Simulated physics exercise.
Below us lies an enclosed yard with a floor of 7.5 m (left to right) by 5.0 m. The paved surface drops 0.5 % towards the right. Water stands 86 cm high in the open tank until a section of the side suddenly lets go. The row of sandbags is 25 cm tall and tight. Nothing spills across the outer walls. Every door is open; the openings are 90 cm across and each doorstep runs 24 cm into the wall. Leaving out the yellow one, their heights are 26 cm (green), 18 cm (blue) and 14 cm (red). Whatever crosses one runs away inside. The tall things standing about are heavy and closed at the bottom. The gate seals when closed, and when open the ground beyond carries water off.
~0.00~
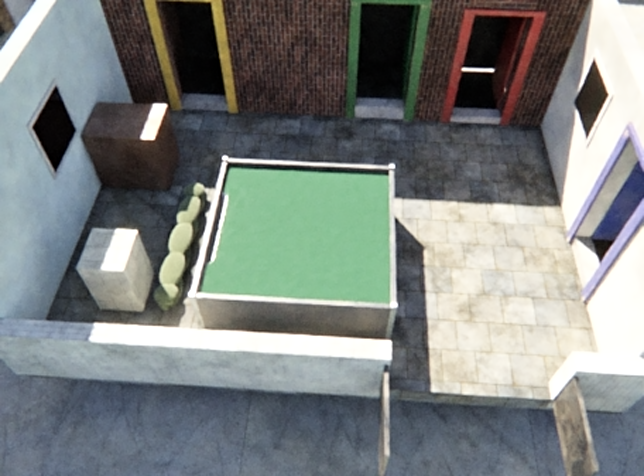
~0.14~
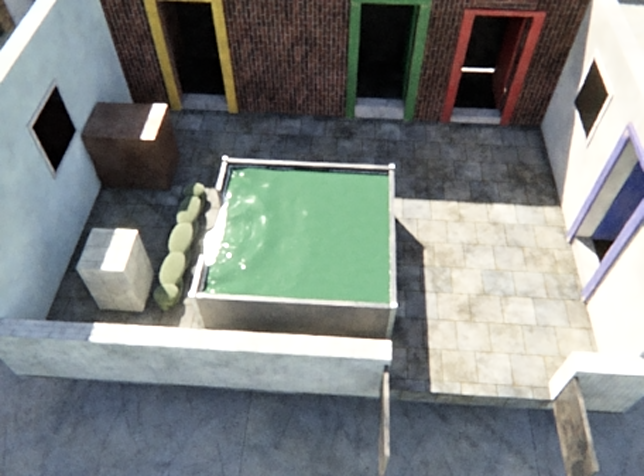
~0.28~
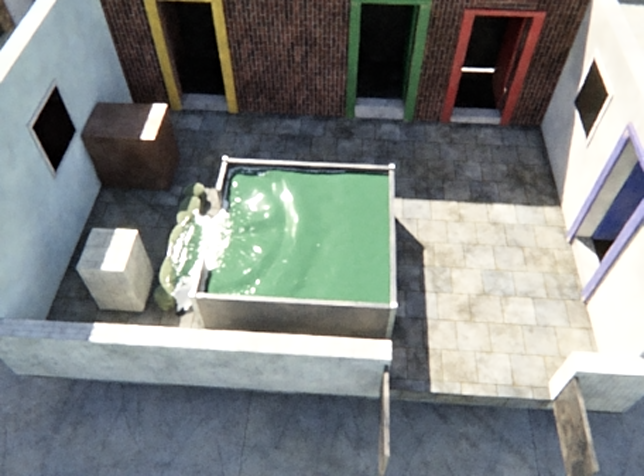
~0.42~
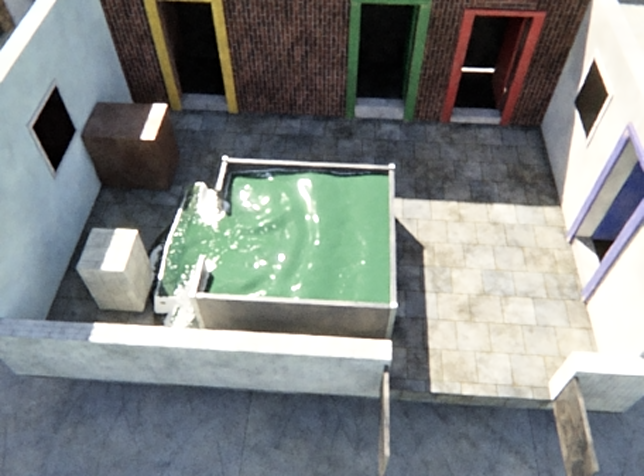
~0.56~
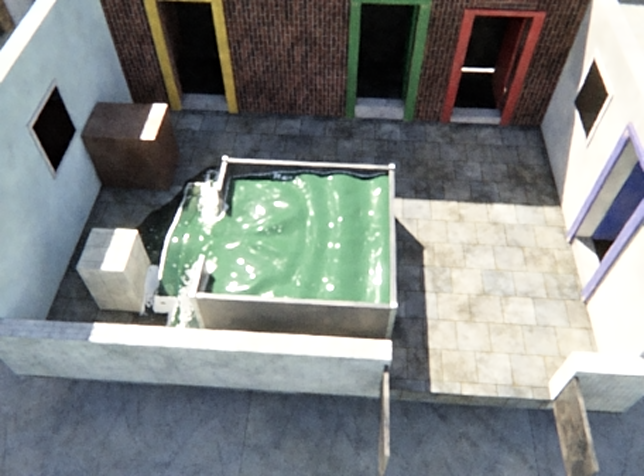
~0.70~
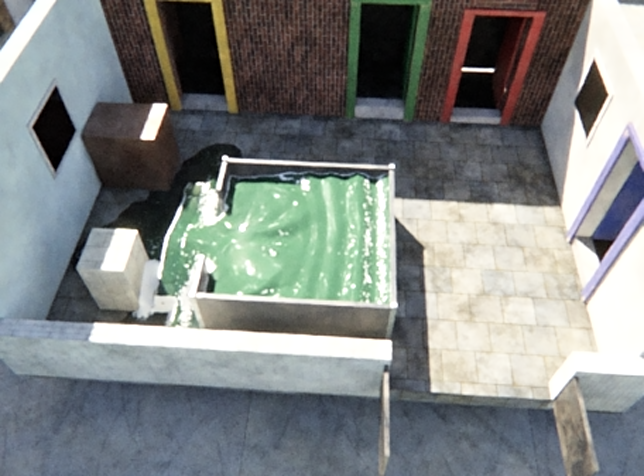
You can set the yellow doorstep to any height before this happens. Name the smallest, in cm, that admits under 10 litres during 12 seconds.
About 18 cm.
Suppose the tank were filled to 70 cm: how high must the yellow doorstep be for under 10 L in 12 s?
About 16 cm.
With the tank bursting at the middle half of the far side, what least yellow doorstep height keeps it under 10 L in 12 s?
Then roughly 29 cm.
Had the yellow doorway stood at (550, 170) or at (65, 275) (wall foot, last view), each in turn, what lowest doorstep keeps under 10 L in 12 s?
About 13.5 and 29 cm.
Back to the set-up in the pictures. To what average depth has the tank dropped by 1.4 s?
Some 62 cm.
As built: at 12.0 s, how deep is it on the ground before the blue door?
Roughly 13.5 cm deep.
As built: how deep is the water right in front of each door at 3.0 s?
In cm: Green 5, blue 0, yellow 16, red 1.
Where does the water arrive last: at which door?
It is the blue one.
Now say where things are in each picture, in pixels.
The open tank at (301, 229) is whole and still, 86 cm deep; the yellow door at (196, 64) is dry, in the first frame.
The gap is at (220, 250), the front 0.3 m out at a hidden place; the back of the open tank holds 86 cm, in the second frame.
Water pours out at (220, 251) and has run 0.6 m, to (172, 271); about 29 cm deep outside, 86 cm at the back, in the third frame.
The gap is at (220, 251), the front 1.0 m out at a hidden place; the back of the open tank holds 86 cm, in the fourth frame.
Water pours out at (220, 251) and has run 1.6 m, to a hidden place; about 9 cm deep outside, 84 cm at the back, in the fifth frame.
Water pours out at (219, 250) and has run 2.2 m, to a hidden place; about 7 cm deep outside, 77 cm at the back; 1.1 m in a straight line remain to the yellow door at (196, 64), in the sixth frame.
After 1.4 s water covers 30 % of the floor, deepest (68 cm) near (194, 258); 6 cm at the yellow door, 0 litres in over its 17 cm doorstep.
After 3.0 s water covers 55 % of the floor, deepest (44 cm) near (191, 268); 16 cm at the yellow door, 4 litres in over its 17 cm doorstep.
After 12.0 s water covers 95 % of the floor, deepest (18 cm) near (161, 287); 10 cm at the yellow door, 17 litres in over its 17 cm doorstep.
At the yellow door as built, the water arrived by 1.1 s and peaked near 18 cm at 4.0 s.
With a doorstep of 16 cm, 24 litres would have come in within the 12 s; with 21.5 cm, 2 litres. So under 10 litres takes about 18 cm.
